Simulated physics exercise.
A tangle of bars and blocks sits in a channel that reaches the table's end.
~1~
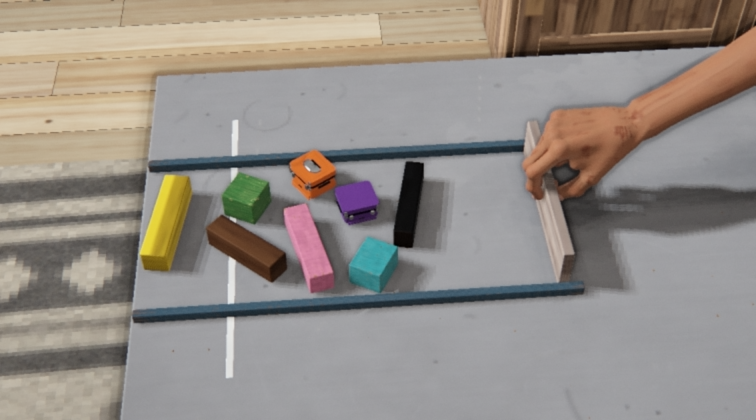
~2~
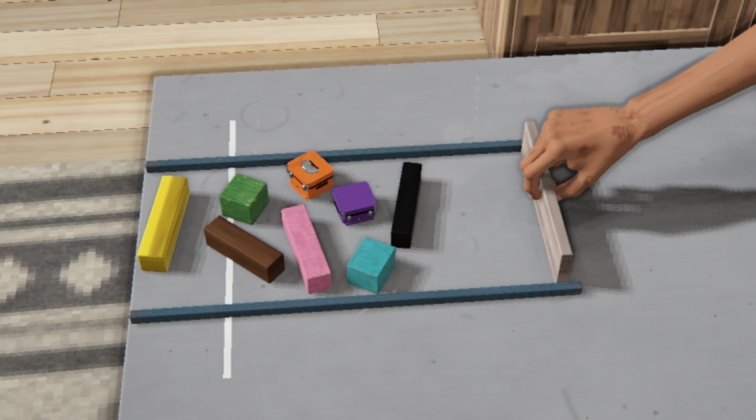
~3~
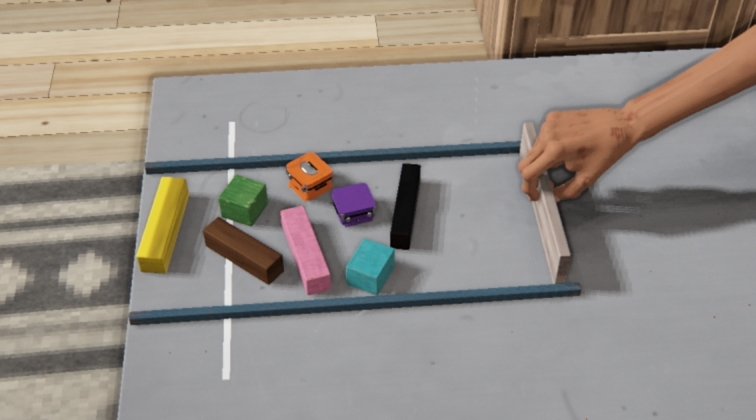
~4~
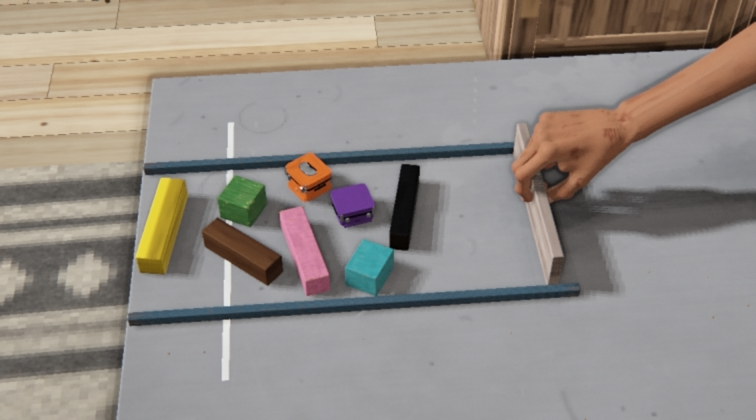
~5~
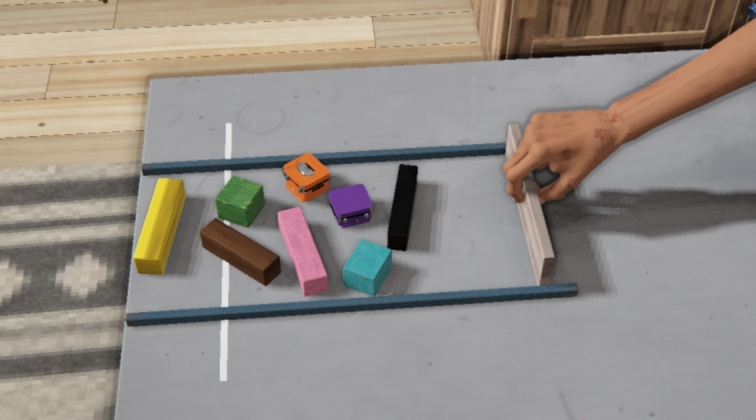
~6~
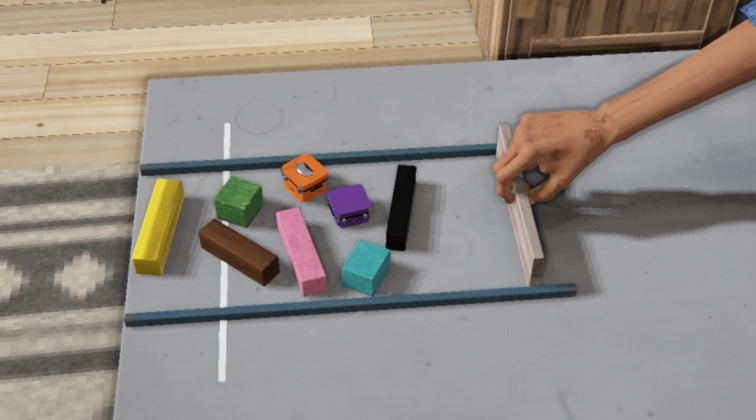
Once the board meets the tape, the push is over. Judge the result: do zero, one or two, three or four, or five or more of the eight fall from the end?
Only one or two.
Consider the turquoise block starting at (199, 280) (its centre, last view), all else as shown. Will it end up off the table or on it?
It simply keeps its place on top.
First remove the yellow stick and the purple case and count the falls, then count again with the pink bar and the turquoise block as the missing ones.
The first removal gives 0, the second gives 1.
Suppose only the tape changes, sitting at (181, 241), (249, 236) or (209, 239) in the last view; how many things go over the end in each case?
Respectively, 4, 0 and 2.
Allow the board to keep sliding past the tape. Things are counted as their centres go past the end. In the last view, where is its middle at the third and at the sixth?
At the first moment about (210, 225), at the next about (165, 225).
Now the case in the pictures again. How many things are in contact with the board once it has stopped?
2 of them.
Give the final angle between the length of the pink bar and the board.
I'd estimate about 15 degrees.
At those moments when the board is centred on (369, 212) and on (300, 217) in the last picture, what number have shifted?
Tally at point one: 3; at point two: 7.
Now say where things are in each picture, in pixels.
Yellow stick (167, 222); brown stick (247, 248); green block (247, 198); board (547, 199); tape (233, 234), in the first picture.
Brown stick (244, 249); board (545, 200), in the second picture.
Green block (244, 200); orange case (310, 178), in the third picture.
Yellow stick (163, 225); black stick (405, 206), in the fourth picture.
Brown stick (240, 252); turquoise block (368, 268), in the fifth picture.
Yellow stick (159, 226); brown stick (239, 252); green block (239, 202); board (518, 203); tape (225, 238), in the sixth picture.
Early on, none off yet; yellow stick at rest near (159, 226); brown stick at rest near (239, 252); green block at rest near (239, 202).
A while later, none off yet; yellow stick moving near (153, 225); brown stick travelled about its own width near (183, 265); green block travelled about its own width near (192, 202).
Finally, the number that fall off is one or two; lost, yellow stick.
